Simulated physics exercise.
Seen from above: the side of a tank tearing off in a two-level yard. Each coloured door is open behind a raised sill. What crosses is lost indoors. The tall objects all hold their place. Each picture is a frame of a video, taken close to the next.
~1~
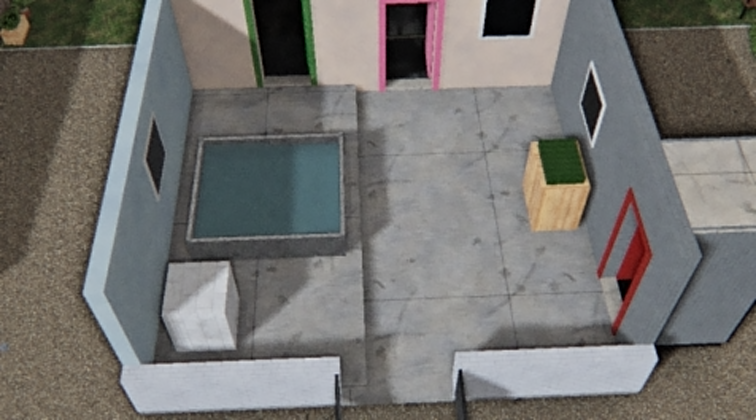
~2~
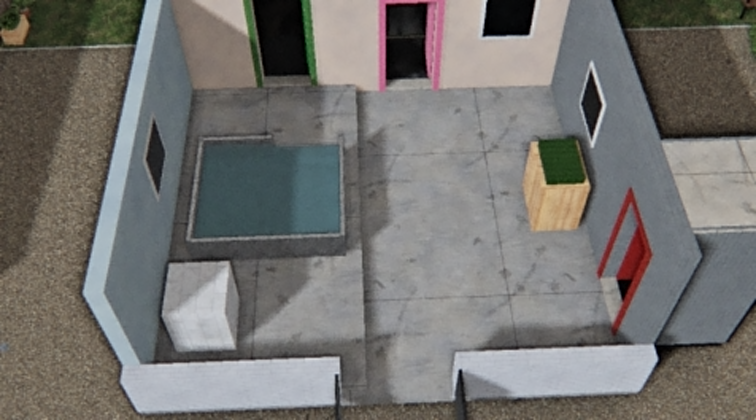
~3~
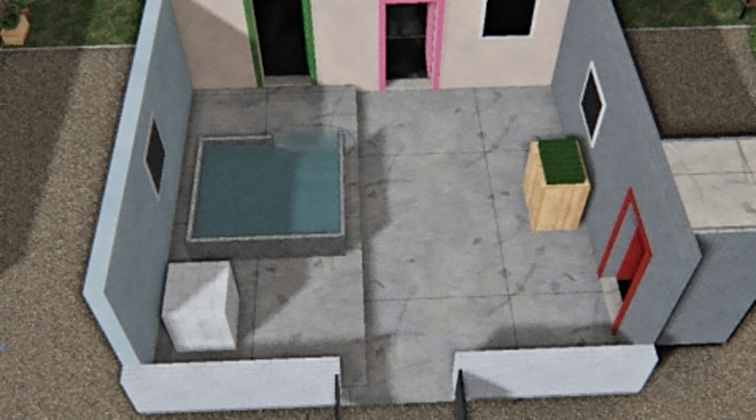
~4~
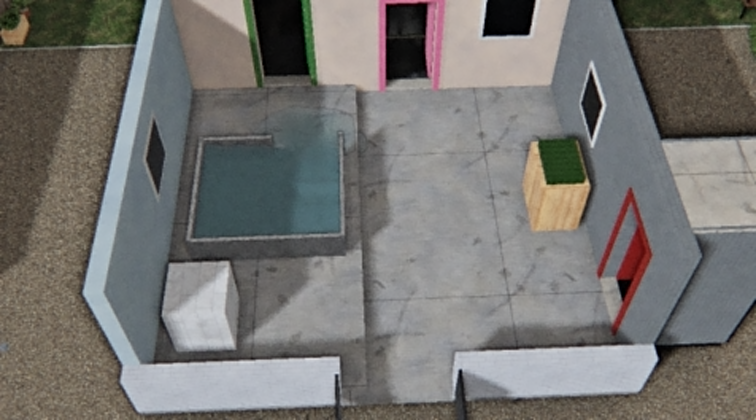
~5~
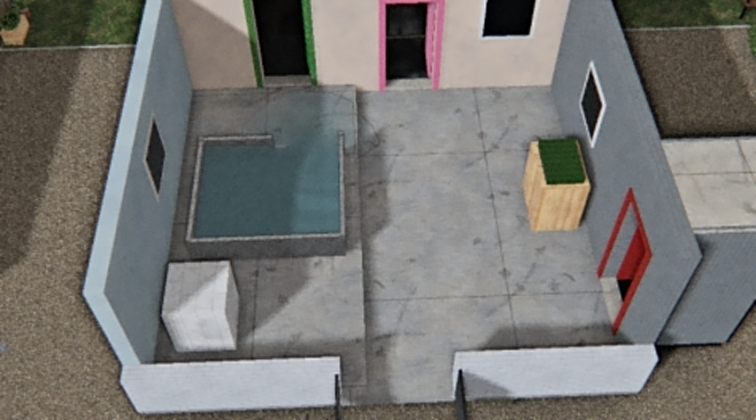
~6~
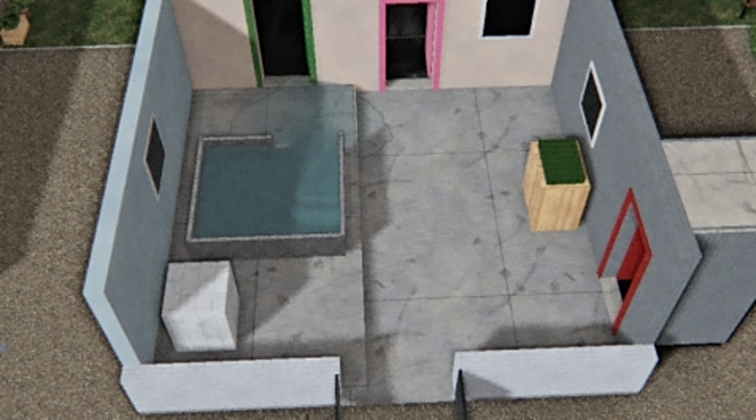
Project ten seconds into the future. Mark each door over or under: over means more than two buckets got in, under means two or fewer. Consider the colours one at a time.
Pink door - over, green door - over, red door - under.
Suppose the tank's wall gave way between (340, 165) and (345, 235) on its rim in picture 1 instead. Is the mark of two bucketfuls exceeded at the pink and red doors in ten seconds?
Briefly, the pink door falls short while the red door tops the limit.
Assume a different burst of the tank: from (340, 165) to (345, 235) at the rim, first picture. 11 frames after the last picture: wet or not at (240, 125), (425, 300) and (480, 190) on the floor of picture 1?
First unwetted, second soaked, third soaked.
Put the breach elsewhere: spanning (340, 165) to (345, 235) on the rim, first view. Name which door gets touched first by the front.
Answer: The red one.
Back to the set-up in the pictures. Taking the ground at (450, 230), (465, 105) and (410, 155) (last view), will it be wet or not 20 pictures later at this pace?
Result, in order: Unflooded / waterlogged / unflooded.
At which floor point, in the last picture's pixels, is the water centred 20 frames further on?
Near (314, 163).
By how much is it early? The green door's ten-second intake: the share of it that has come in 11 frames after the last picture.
Estimate: Roughly 30 %.
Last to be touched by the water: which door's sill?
From what the pictures show, it's the red one.
A moment on, water covers 15 % of the floor; the pink door wet at the sill, nothing in, the green door over two buckets in, the red door not reached.
Next, water covers 20 % of the floor; the pink door under two buckets in, the green door far over two buckets in, the red door not reached.
Then, water covers 30 % of the floor; the pink door over two buckets in, the green door far over two buckets in, the red door not reached.
Later, water covers 50 % of the floor; the pink door over two buckets in, the green door far over two buckets in, the red door wet at the sill, nothing in.
In the end, water covers 75 % of the floor; the pink door over two buckets in, the green door far over two buckets in, the red door wet at the sill, nothing in.
